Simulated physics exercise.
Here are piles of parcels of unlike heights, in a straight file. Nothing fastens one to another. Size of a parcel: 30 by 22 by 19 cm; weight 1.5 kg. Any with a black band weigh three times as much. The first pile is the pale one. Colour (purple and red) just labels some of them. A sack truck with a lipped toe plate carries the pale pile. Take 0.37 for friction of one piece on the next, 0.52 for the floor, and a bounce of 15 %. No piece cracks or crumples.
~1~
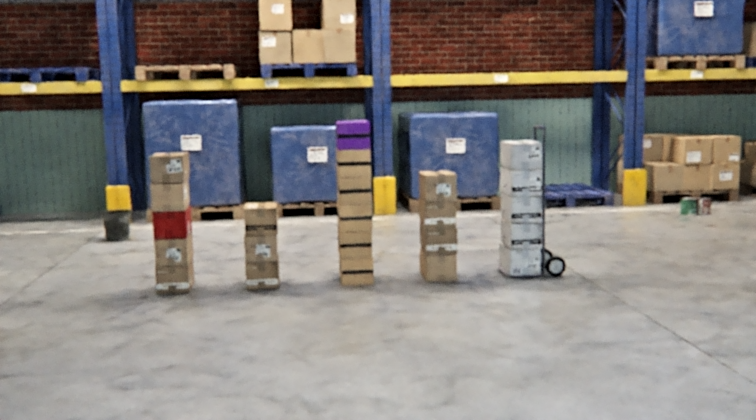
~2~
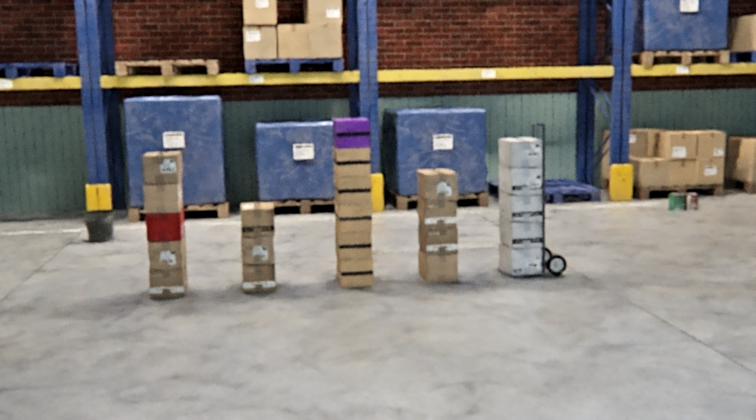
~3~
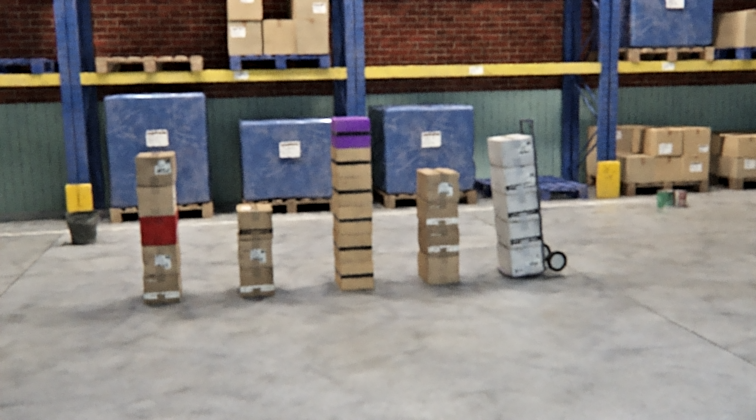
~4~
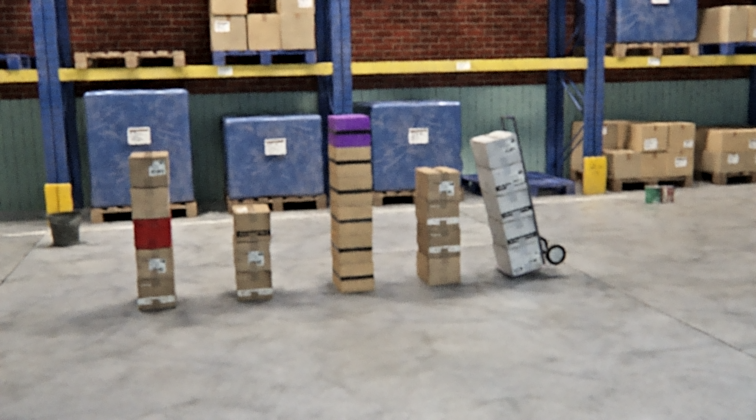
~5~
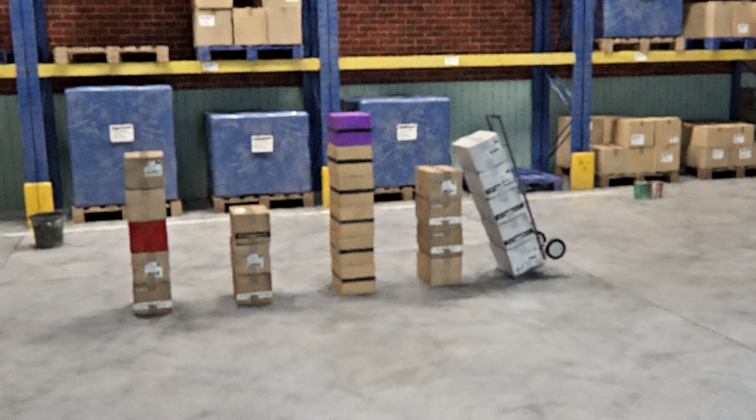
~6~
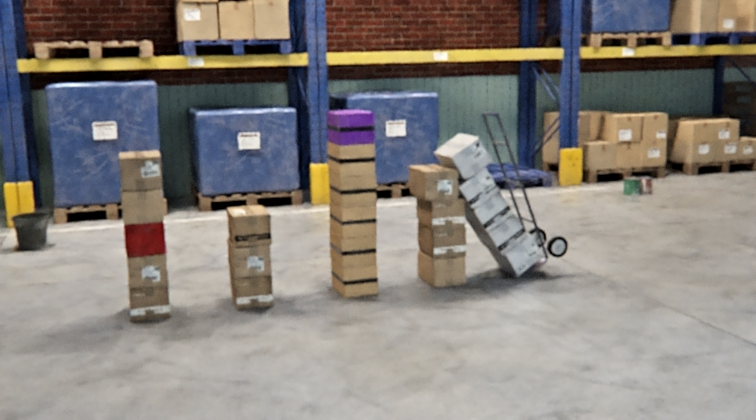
In the video, five stacks of boxes stand in a row in a warehouse as the view shifts slightly; the white stack on a hand truck tilts left, its top boxes leaning farther and shifting a neighboring stack's top box leftward.
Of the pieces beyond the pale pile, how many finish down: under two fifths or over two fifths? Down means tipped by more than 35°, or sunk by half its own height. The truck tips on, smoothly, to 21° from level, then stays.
Ending down: Fewer than two in five.
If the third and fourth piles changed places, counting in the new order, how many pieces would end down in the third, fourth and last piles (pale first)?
In that case third 2, fourth 0, last 0.
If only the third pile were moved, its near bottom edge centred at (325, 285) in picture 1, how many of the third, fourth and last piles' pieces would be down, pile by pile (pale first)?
In that case third 0, fourth 0, last 0.
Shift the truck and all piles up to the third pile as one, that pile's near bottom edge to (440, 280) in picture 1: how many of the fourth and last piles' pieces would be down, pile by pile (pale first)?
In that case fourth 0, last 0.
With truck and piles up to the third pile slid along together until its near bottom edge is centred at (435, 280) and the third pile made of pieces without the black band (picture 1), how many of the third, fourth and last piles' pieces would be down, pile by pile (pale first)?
In that case third 5, fourth 2, last 0.
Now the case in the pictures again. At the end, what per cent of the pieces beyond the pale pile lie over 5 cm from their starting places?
It is 20 per cent.
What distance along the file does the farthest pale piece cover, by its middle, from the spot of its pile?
About 70 cm.
Then, 0.10 s on from the sixth picture, 0 of the pale pile down; none of the 18 other parcels down, 2 disturbed.
Then, 0.32 s on from the sixth picture, 4 of the pale pile down; none of the 18 other parcels down, 4 disturbed.
Then, 0.48 s on from the sixth picture, 5 of the pale pile down; none of the 18 other parcels down, 4 disturbed.
Then, 0.66 s on from the sixth picture, 5 of the pale pile down; none of the 18 other parcels down, 7 disturbed; purple parcel displaced 16 mm.
Finally, 5 of the pale pile down; none of the 18 other parcels down, 7 disturbed; purple parcel displaced 34 mm; red parcel unmoved. That is 0 per cent. Seen by the last camera, middles, purple parcel near (345, 127), red parcel near (144, 235).
